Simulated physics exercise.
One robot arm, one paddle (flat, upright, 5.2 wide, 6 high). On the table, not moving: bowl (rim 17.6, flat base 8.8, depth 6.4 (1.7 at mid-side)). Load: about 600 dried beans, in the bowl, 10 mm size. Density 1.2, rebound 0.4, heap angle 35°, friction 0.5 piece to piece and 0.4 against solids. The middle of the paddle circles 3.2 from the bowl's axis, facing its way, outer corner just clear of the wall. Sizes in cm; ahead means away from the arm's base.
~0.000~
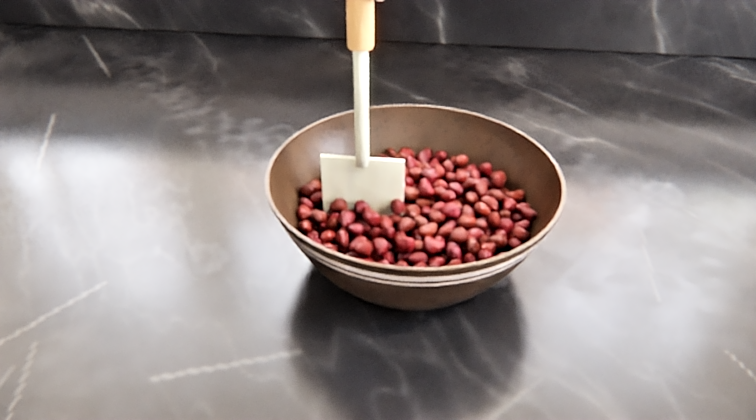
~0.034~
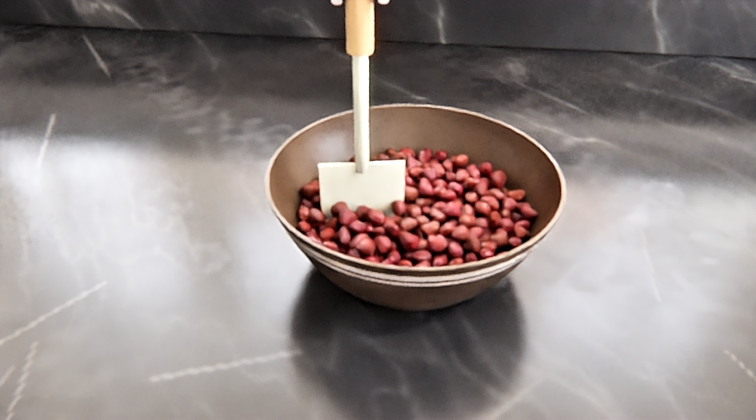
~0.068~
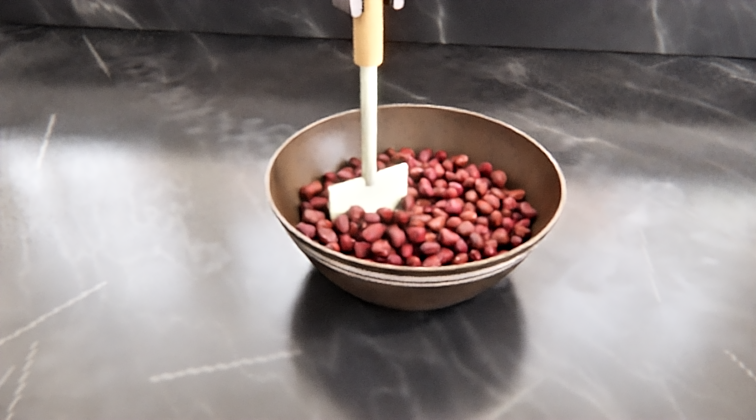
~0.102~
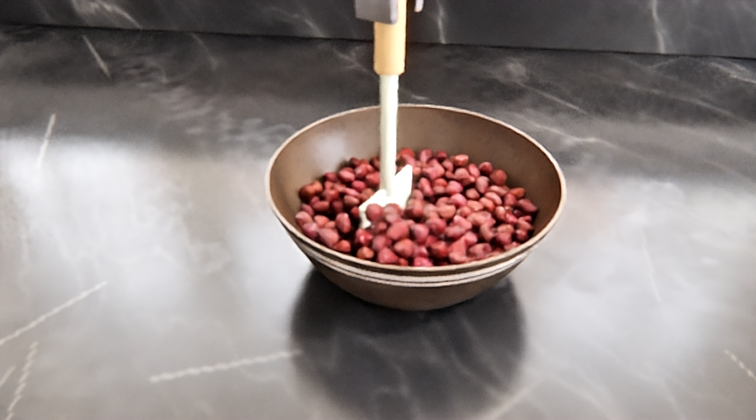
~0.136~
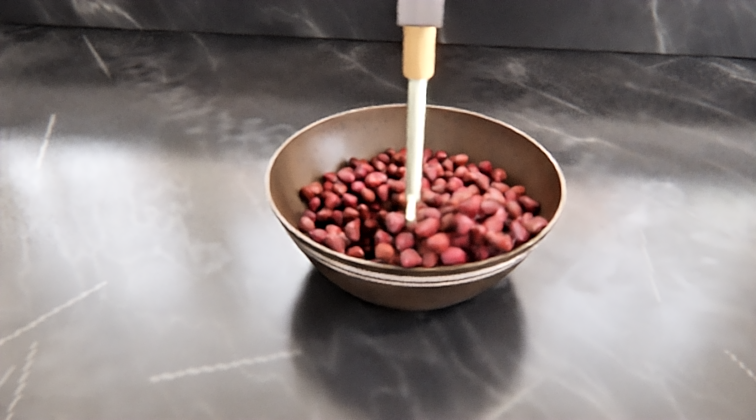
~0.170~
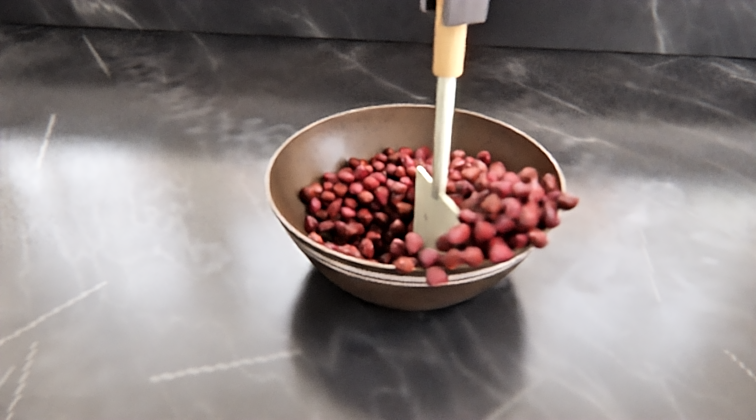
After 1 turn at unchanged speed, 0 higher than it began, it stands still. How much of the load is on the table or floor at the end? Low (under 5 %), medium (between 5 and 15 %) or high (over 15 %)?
Share on the table or floor: High (over 15 %).
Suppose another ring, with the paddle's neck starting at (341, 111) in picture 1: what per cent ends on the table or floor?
Some 30 per cent.
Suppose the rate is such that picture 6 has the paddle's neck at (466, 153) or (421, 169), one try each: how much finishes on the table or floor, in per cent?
Some 40 and 20 per cent.
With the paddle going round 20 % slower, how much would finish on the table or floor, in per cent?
In that case some 20 per cent.
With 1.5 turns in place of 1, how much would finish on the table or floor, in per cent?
Then about 35 per cent.
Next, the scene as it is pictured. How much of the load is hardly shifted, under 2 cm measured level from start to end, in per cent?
Some 5 per cent.
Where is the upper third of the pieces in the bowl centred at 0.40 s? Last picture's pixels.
Around (356, 136).
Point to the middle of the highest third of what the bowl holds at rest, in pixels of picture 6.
At about (347, 229).
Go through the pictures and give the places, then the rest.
The paddle neck at (362, 136), 0° round; upper third of the load around (421, 208), from x 305 to 530, top at y 155; 605 in the bowl, in the first frame.
The paddle neck at (361, 142), 12° round; upper third of the load around (418, 213), from x 305 to 530, top at y 155, in the second frame.
The paddle neck at (369, 154), 38° round; upper third of the load around (415, 223), from x 305 to 530, top at y 155, in the third frame.
The paddle neck at (387, 164), 65° round; upper third of the load around (429, 231), from x 305 to 530, top at y 155, in the fourth frame.
The paddle neck at (413, 169), 92° round; upper third of the load around (454, 225), from x 305 to 535, top at y 155, in the fifth frame.
The paddle neck at (440, 167), 119° round; upper third of the load around (484, 208), from x 305 to 565, top at y 150; 598 in the bowl, 7 in flight or on the tool, in the sixth frame.
After 0.28 s, 209° round, highest piece 10 above the table; 549 in the bowl, 12 on the table or floor, 44 in flight or on the tool.
After 0.40 s, 299° round, highest piece 10 above the table; 490 in the bowl, 69 on the table or floor, 46 in flight or on the tool.
After 0.65 s, 0° round, highest piece 7 above the table; 441 in the bowl, 163 on the table or floor, 1 in flight or on the tool.
After 1.35 s, 0° round, highest piece 6 above the table; 441 in the bowl, 164 on the table or floor.
In the end, 441 in the bowl, 164 on the table or floor. That is 27 % on the table or floor.
